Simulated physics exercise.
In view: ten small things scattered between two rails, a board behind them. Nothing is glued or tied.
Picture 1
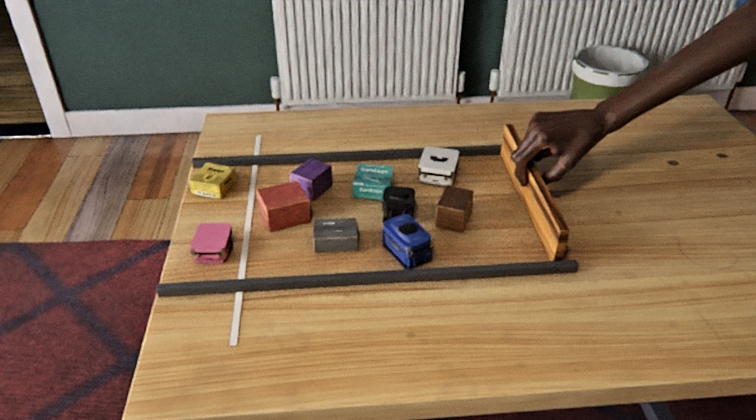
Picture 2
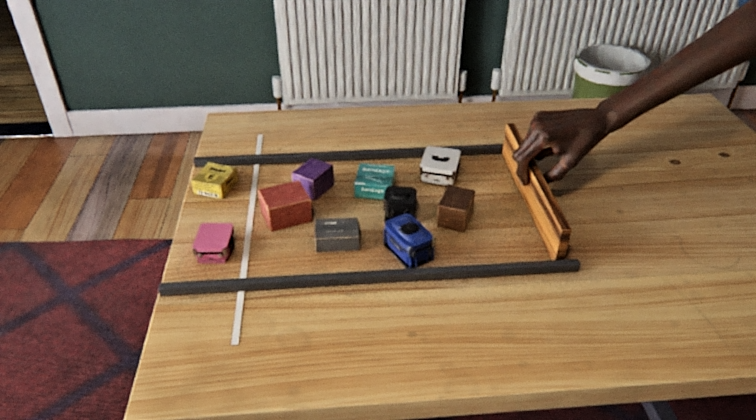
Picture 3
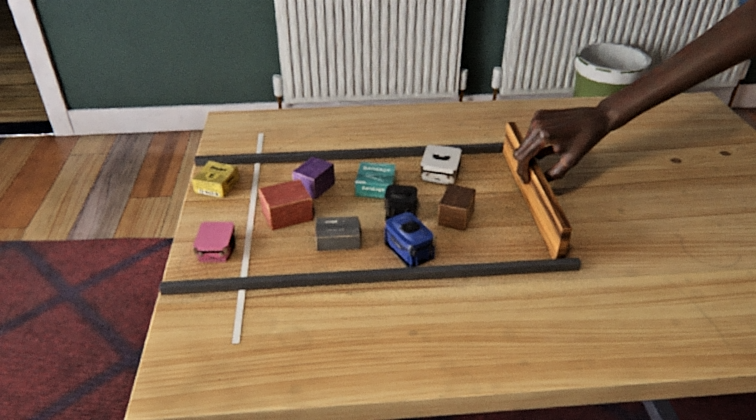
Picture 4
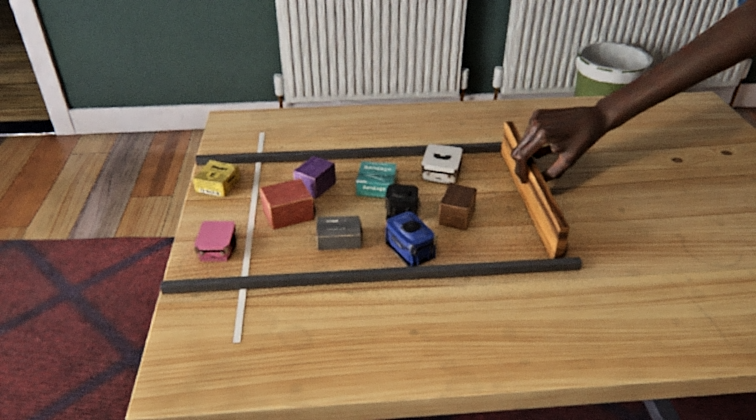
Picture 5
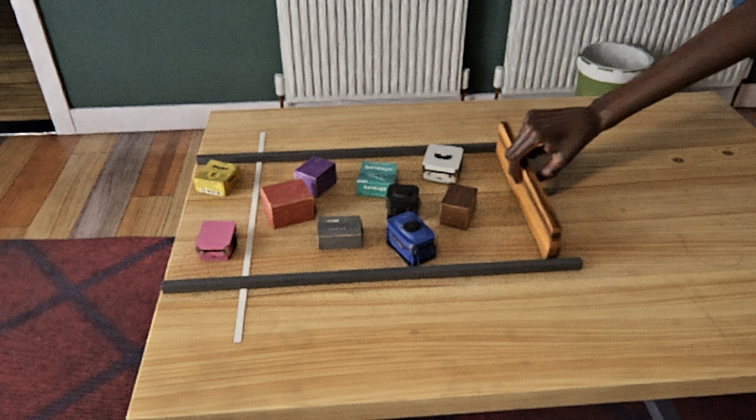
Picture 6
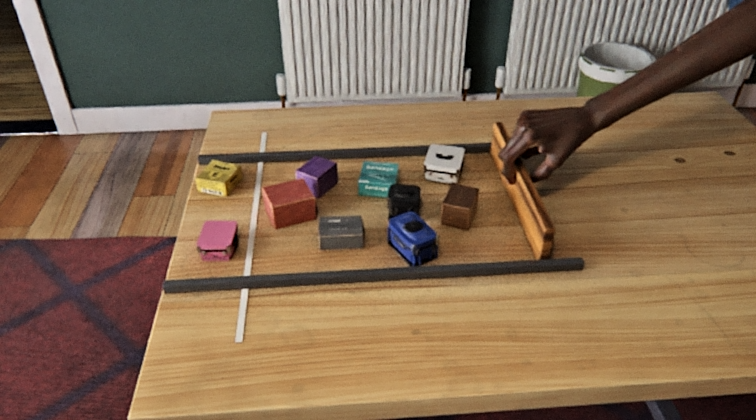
A wooden board, gripped by a hand reaching in from the right, stays almost still at first behind small boxes and blocks scattered between two dark rails on a table. The hand then slides it slightly left, towards the brown block, while the scattered items and pale strip stay in place.
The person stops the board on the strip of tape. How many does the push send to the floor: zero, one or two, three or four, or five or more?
Here the number that fall off is three or four.
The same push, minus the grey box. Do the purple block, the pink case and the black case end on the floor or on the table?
The purple block falls, the pink case is kept, the black case remains up.
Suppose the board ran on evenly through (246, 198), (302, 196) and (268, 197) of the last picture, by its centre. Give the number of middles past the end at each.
It would be 4, 1 and 2.
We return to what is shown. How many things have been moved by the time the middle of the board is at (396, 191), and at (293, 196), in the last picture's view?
By then 7, and 10.
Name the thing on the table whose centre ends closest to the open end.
Foremost is the pink case.
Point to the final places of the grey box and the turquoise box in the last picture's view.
About (194, 234), and the other about (202, 184).
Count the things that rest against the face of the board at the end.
In contact: 3.
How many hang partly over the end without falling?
Overhanging: 3.
Early on, none off yet; yellow box at rest near (220, 178); pink case at rest near (219, 241); red block at rest near (289, 203).
A while later, none off yet; yellow box at rest near (217, 178); pink case at rest near (219, 241); red block travelled about its own width near (248, 207).
Finally, the number that fall off is three or four; lost, purple block, red block and yellow box.
